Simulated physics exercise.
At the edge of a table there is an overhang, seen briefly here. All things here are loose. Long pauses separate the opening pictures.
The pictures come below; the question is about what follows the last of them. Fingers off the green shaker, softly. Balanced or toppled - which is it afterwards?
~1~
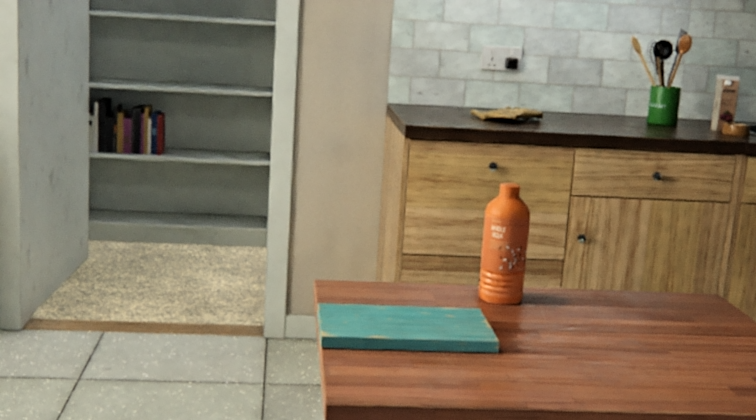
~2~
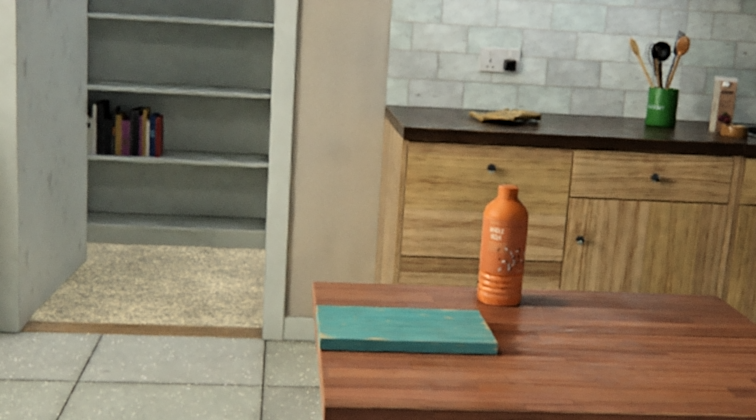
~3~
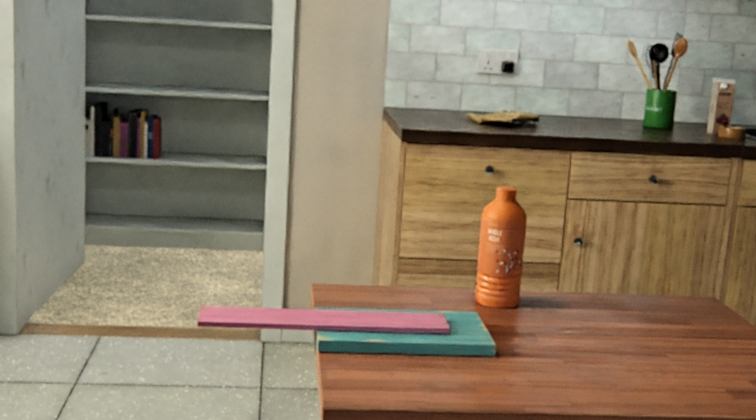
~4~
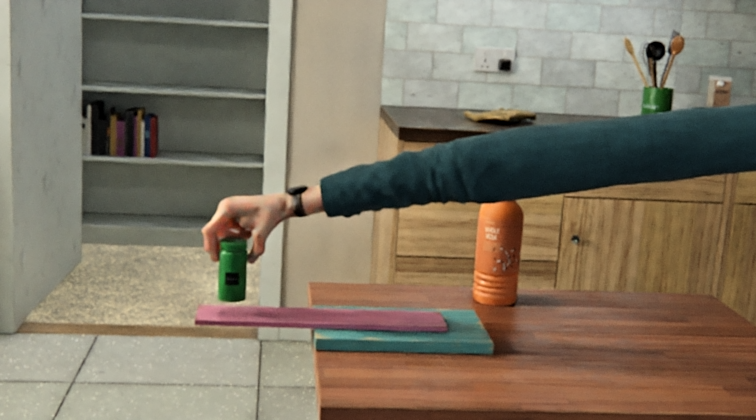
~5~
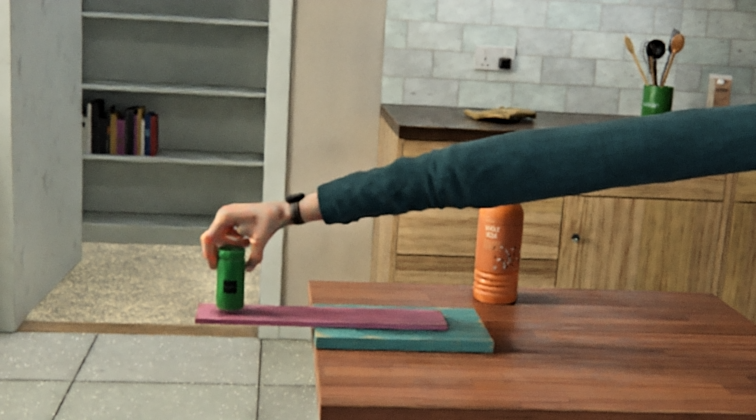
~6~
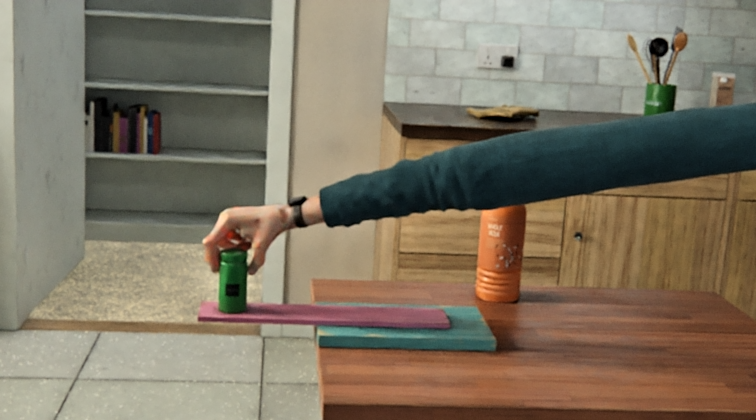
Falls away.
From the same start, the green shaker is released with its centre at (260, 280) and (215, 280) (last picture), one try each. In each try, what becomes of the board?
The first time it drops, and the second time it drops.
Then, 0.50 s past the last view, pink board and green shaker now down on the floor or falling.
Then, 0.70 s past the last view, things are still on the move.
Then, 0.90 s past the last view, as before.
Finally, down on the floor or falling, pink board and green shaker; the other 2 still in place. The board comes down.
